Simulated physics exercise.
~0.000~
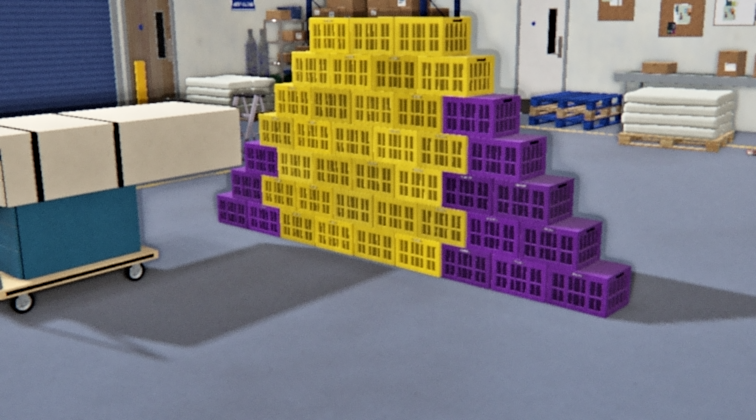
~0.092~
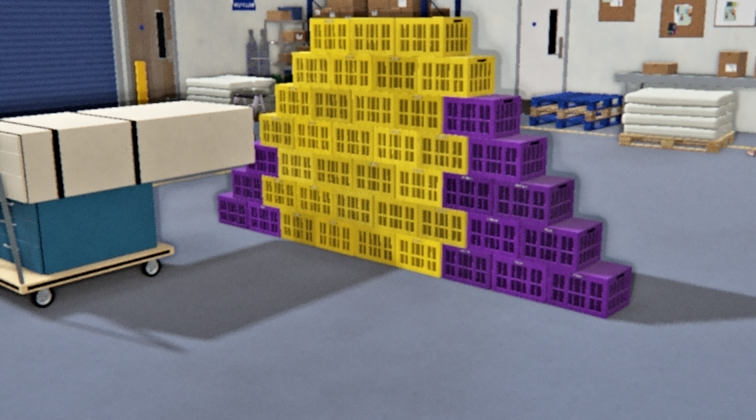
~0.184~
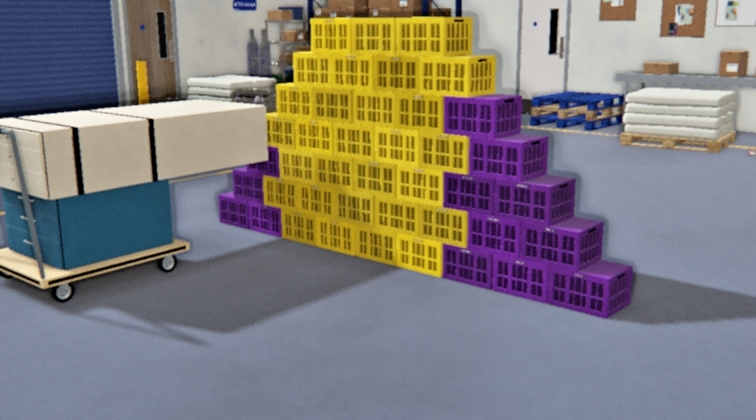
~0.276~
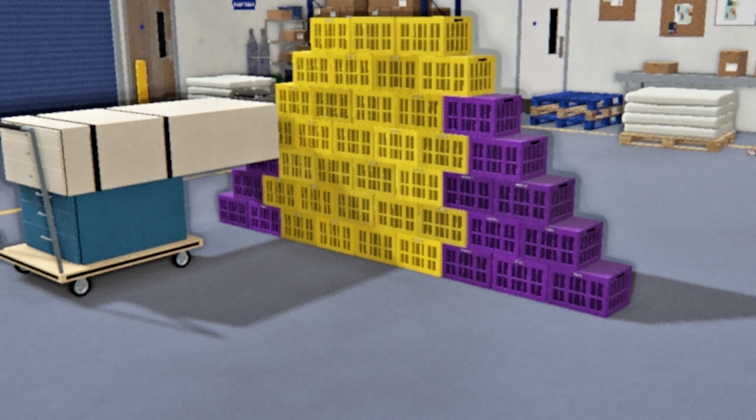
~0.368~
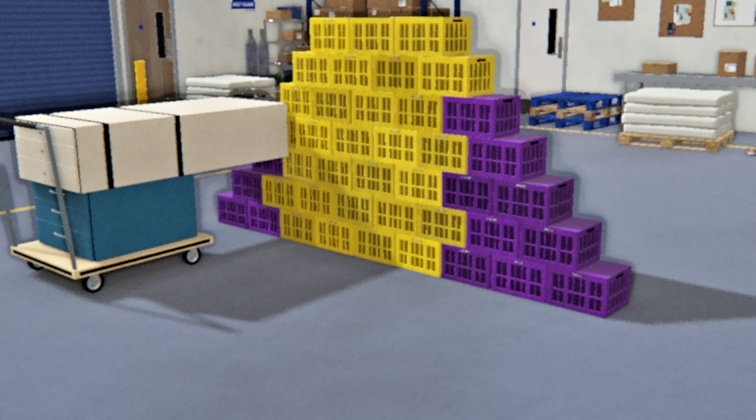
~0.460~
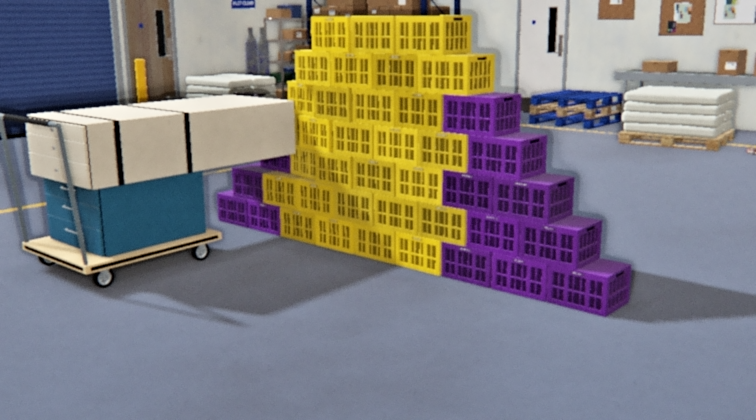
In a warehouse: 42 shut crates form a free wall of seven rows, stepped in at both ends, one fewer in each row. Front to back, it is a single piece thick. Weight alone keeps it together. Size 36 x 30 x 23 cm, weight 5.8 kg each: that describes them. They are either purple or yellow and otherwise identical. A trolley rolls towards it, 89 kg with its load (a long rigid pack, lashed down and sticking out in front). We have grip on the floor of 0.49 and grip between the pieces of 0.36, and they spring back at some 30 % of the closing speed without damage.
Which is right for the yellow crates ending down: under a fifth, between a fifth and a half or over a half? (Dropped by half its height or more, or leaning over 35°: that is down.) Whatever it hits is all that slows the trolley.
A fifth to a half.
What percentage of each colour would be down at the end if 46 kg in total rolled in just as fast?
Share down - purple: 0; yellow: 0 (per cent).
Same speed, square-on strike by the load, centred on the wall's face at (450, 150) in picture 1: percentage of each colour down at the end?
Then purple ends 0 per cent down and yellow 0 per cent.
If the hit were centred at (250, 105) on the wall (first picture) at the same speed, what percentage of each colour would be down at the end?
Purple 0%, yellow 10%.
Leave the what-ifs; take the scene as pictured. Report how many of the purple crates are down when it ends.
Purple: 1.
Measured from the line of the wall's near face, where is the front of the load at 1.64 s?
At that instant, about 65 cm beyond.
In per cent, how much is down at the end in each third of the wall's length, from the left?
In percent, the thirds read 50 on the left, 20 in the middle and 0 on the right.
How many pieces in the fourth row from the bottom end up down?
2 in total.
After 0.92 s, load 39 cm past the wall's line, still rolling; none of the 29 yellow crates down (1 of 42 in all colours); top yellow crate 8 cm from its place.
After 1.64 s, load 65 cm past the wall's line, still rolling; 3 of the 29 yellow crates down (4 of 42 in all colours); top yellow crate 31° from how it stood, 8 cm lower.
After 2.02 s, load 74 cm past the wall's line, still rolling; 9 of the 29 yellow crates down (10 of 42 in all colours); top yellow crate 37° from how it stood, 85 cm lower.
After 2.70 s, load 76 cm past the wall's line, stopped; 9 of the 29 yellow crates down (10 of 42 in all colours); top yellow crate on its side.
In the end (3.7 s), load 76 cm past the wall's line, stopped; 9 of the 29 yellow crates down (10 of 42 in all colours); top yellow crate 1.37 m lower; top purple crate unmoved. That is 31 per cent. From the last view, middles, top yellow crate near (748, 201), top purple crate near (482, 113).
